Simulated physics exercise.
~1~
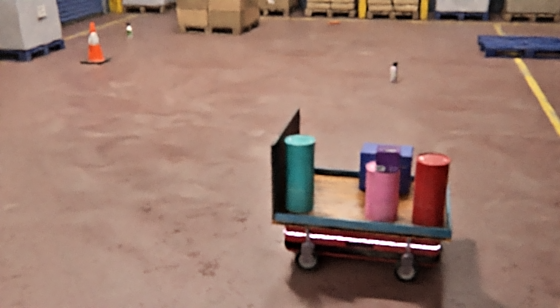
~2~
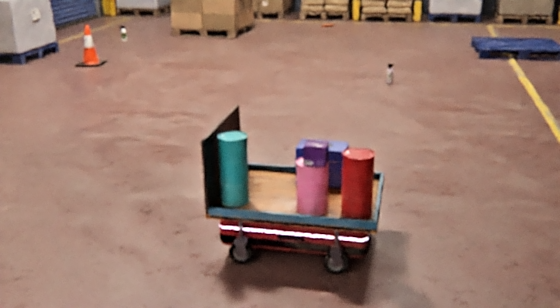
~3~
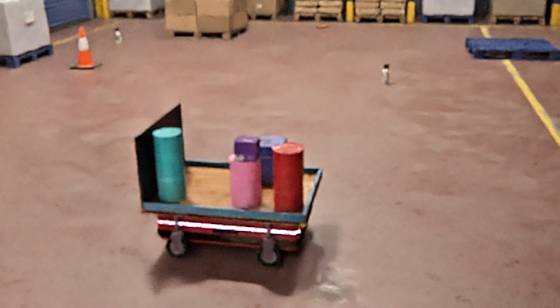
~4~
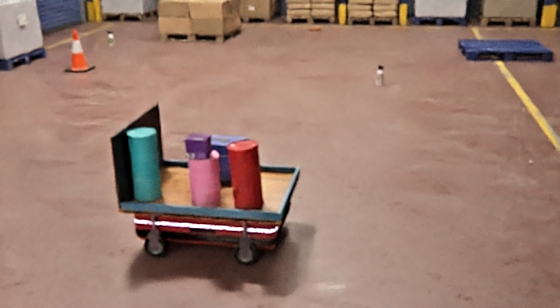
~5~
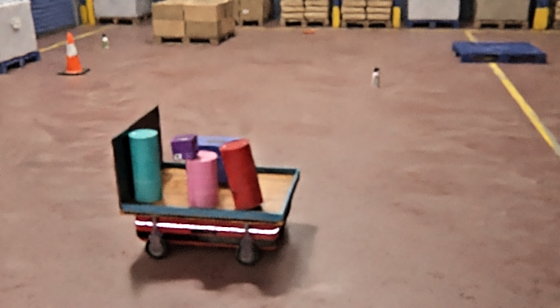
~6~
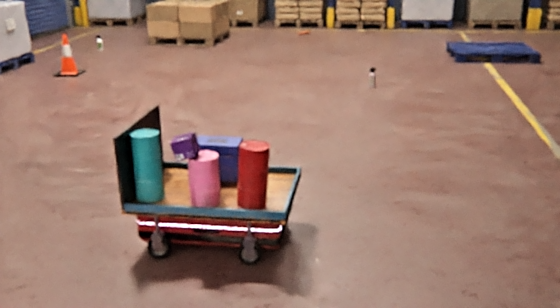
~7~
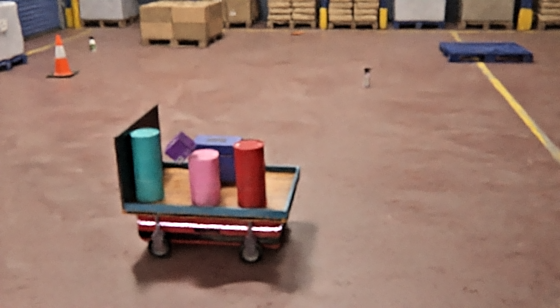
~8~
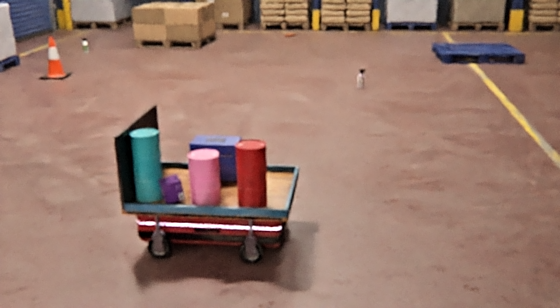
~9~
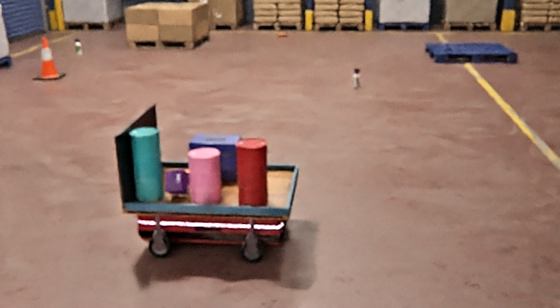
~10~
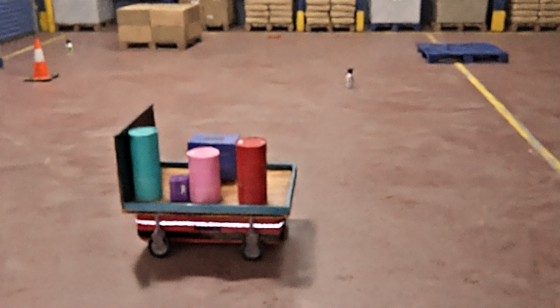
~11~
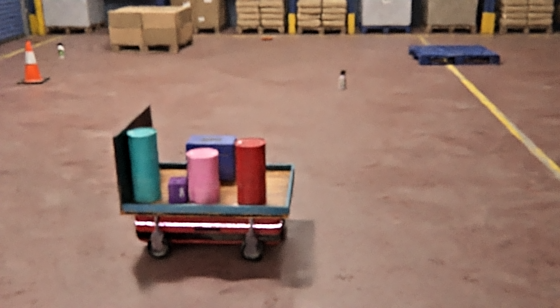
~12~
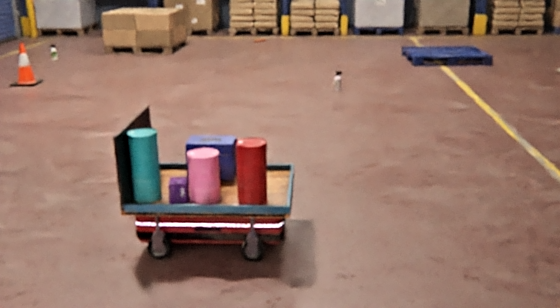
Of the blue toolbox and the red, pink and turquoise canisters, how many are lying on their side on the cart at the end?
None of them are lying on their side at the end. The blue toolbox and all three canisters are upright on the cart.
